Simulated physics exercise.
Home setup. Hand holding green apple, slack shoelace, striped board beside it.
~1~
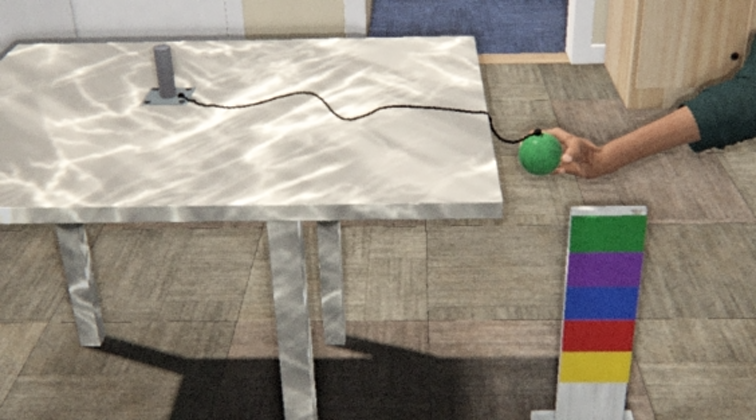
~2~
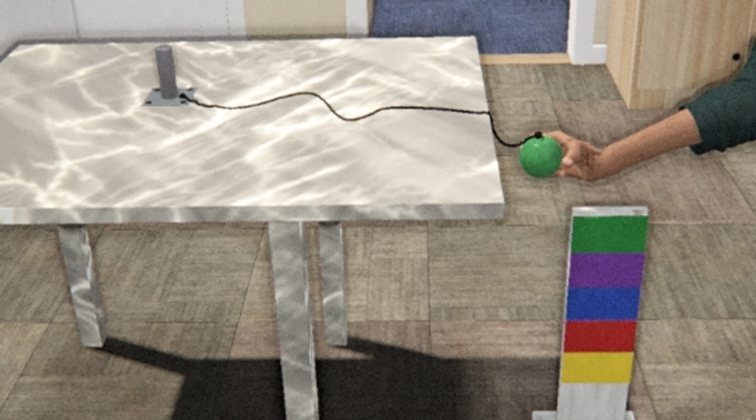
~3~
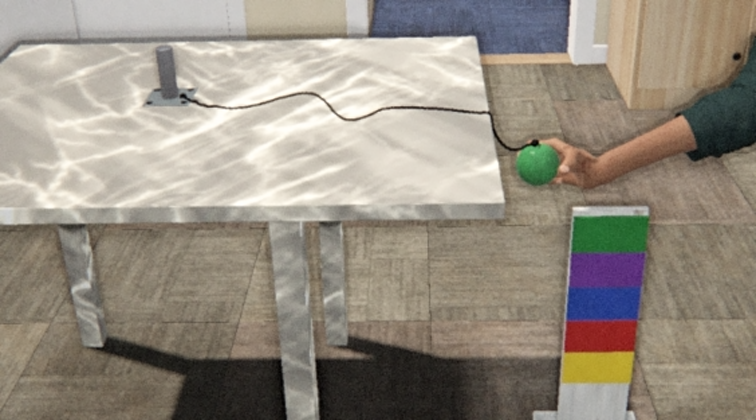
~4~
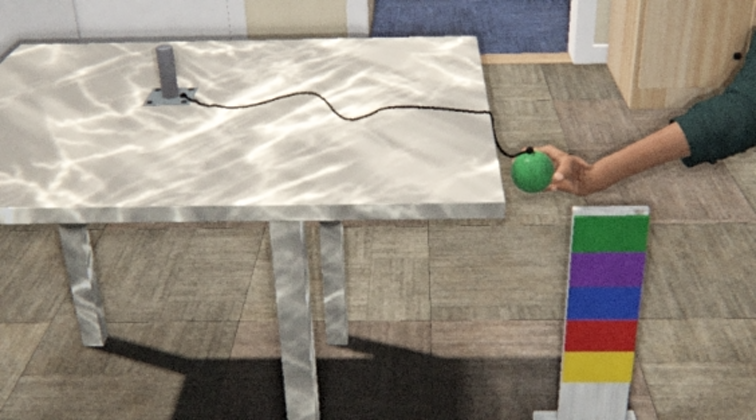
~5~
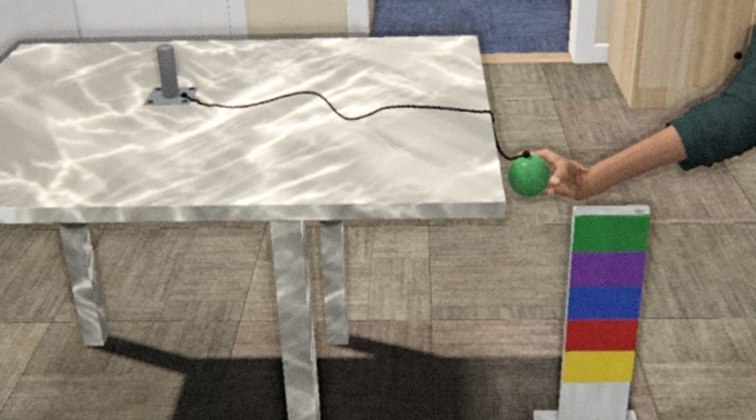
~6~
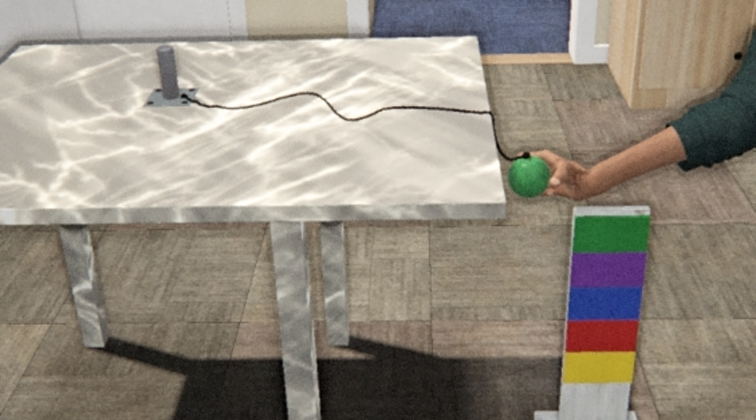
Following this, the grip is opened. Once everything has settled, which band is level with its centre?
The purple band.
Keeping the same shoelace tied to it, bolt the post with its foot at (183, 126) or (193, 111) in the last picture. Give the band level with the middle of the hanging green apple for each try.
Try one - blue; try two - blue.
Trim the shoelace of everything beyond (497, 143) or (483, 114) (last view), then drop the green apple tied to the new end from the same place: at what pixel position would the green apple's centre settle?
First try near (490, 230), second near (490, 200).
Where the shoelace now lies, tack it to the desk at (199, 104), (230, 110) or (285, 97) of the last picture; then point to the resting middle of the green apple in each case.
In order of the tries: About (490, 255), about (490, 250), about (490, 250).
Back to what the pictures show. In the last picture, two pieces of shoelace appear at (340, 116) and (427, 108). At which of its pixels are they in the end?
The first ends at (401, 107) and the second at (491, 127).
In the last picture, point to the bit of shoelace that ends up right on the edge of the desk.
Around (413, 108).
Soon after, apple near (478, 259); level with purple.
Then, apple near (494, 264); level with purple.
At rest, apple near (490, 265); level with purple. Its middle rests at the purple band.
